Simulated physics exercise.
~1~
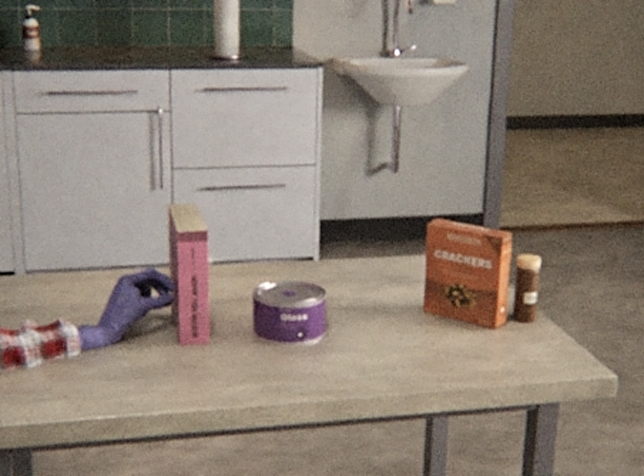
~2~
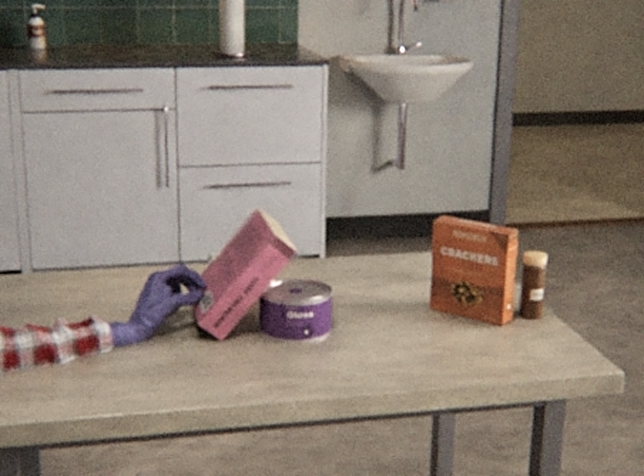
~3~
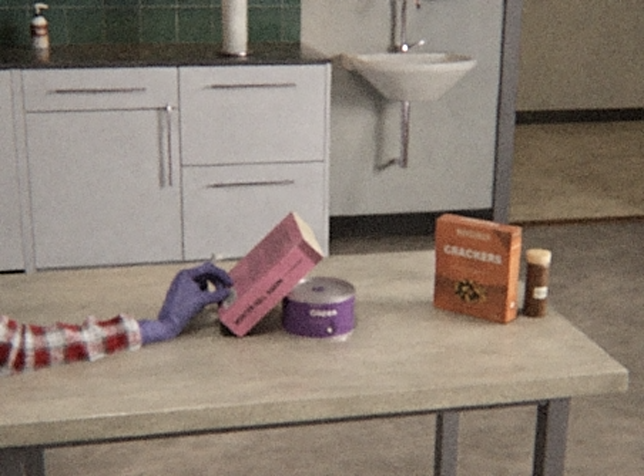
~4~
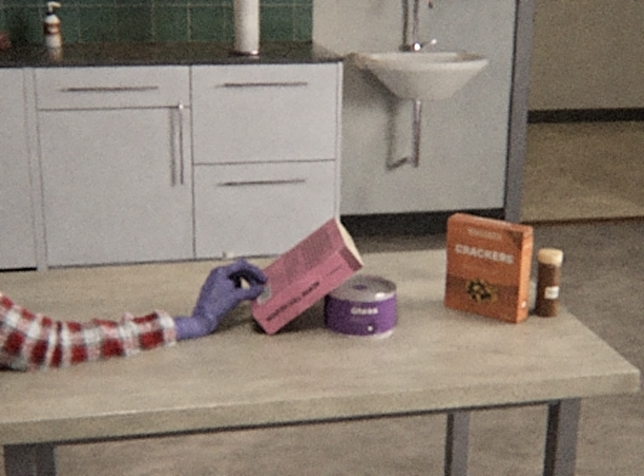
A pink book stands upright on a pale table, seen from the front and slightly above by a gently swaying camera, with grey cabinets, green tiles and a white sink behind. A purple-gloved hand in a red plaid sleeve reaches in from the left, near the book. To the right are a purple tub, an orange crackers packet and a brown shaker. The hand pushes the book, which tips right against the tub. It keeps pushing, and book and tub slide right together. Finally the book leans steeply on the upright tub, the packet and shaker still in place.
